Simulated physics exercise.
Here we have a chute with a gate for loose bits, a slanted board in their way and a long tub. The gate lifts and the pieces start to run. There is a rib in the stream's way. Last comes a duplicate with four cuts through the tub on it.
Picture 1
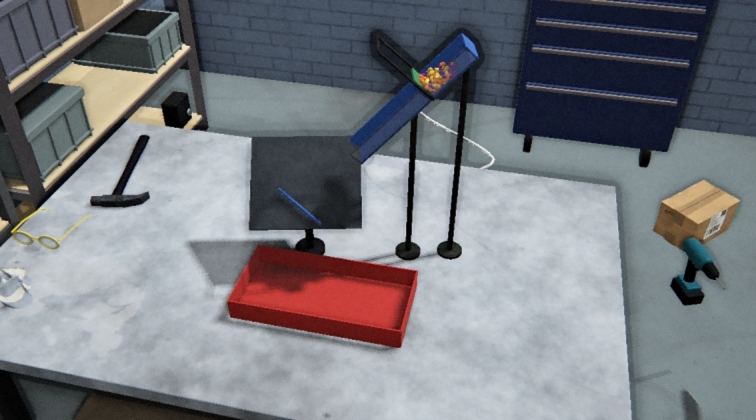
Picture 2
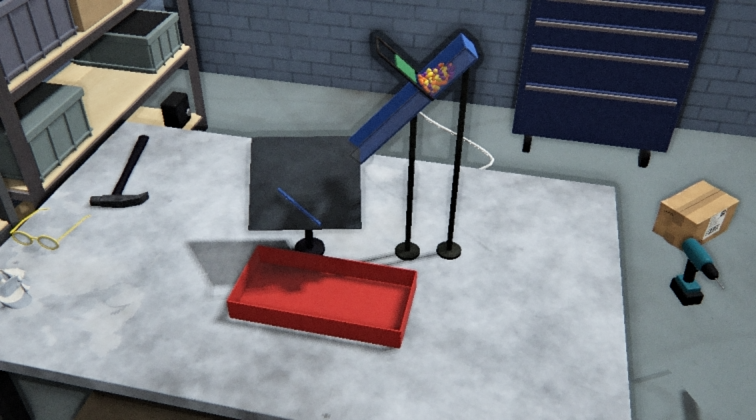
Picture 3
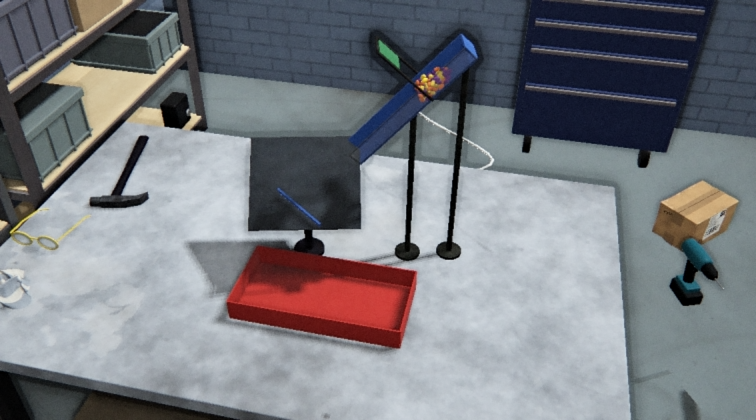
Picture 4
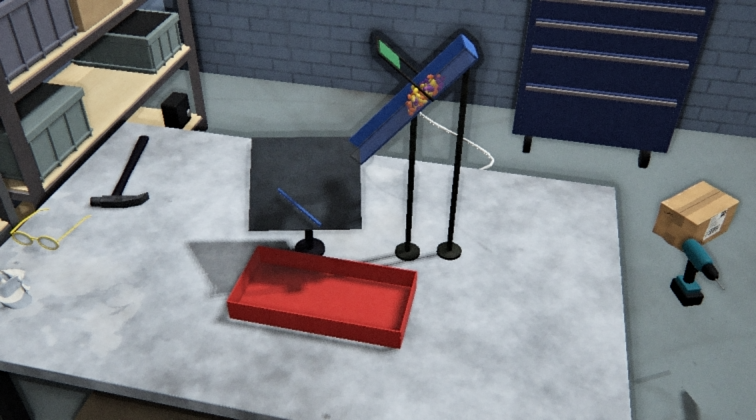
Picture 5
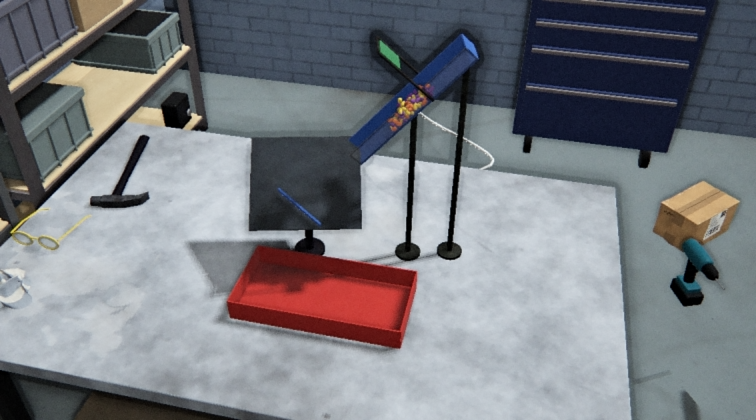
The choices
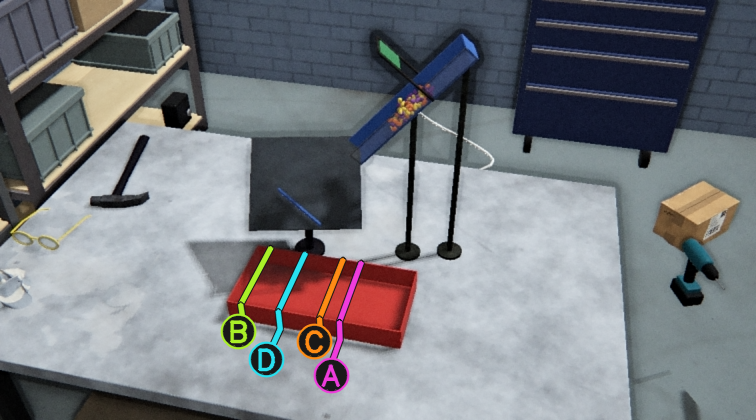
Colorful jelly beans slid partway down a sloping blue chute after a small green gate lifted, moving leftward toward a tilted dark board while the long red tub on the table sat empty.
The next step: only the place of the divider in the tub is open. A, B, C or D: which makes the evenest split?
Choose C.
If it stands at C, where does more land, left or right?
More lands on the left.
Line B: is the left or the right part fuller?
More lands on the right.
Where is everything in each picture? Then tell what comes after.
The first picture shows load behind the gate at (435, 76), jelly beans; lip of the chute at (361, 156), sloping fairly steeply.
The second picture shows middle of the board at (305, 182), tilted fairly steeply; middle of its low edge at (305, 229); of its high edge at (306, 136).
The third picture shows front corners of the tub at (227, 301) and (400, 332), empty; front of the load at (422, 100).
The fourth picture shows middle of the load at (420, 91); its front at (408, 104), about a quarter of the way to the lip; rib from (278, 189) to (321, 224).
The fifth picture shows middle of the load at (407, 103); its front at (390, 120), about half of the way to the lip.
On the marked copy, line A crosses the front rim at (339, 321); line B crosses the front rim at (241, 303); line C crosses the front rim at (319, 317); line D crosses the front rim at (278, 310).
Choosing A, of what is caught, nearly all on the left of the divider, a stray few on the right.
Choosing B, of what is caught, a stray few on the left of the divider, nearly all on the right.
Choosing C, of what is caught, about two thirds on the left of the divider, about a third on the right.
Choosing D, of what is caught, a small part on the left of the divider, nearly all on the right.
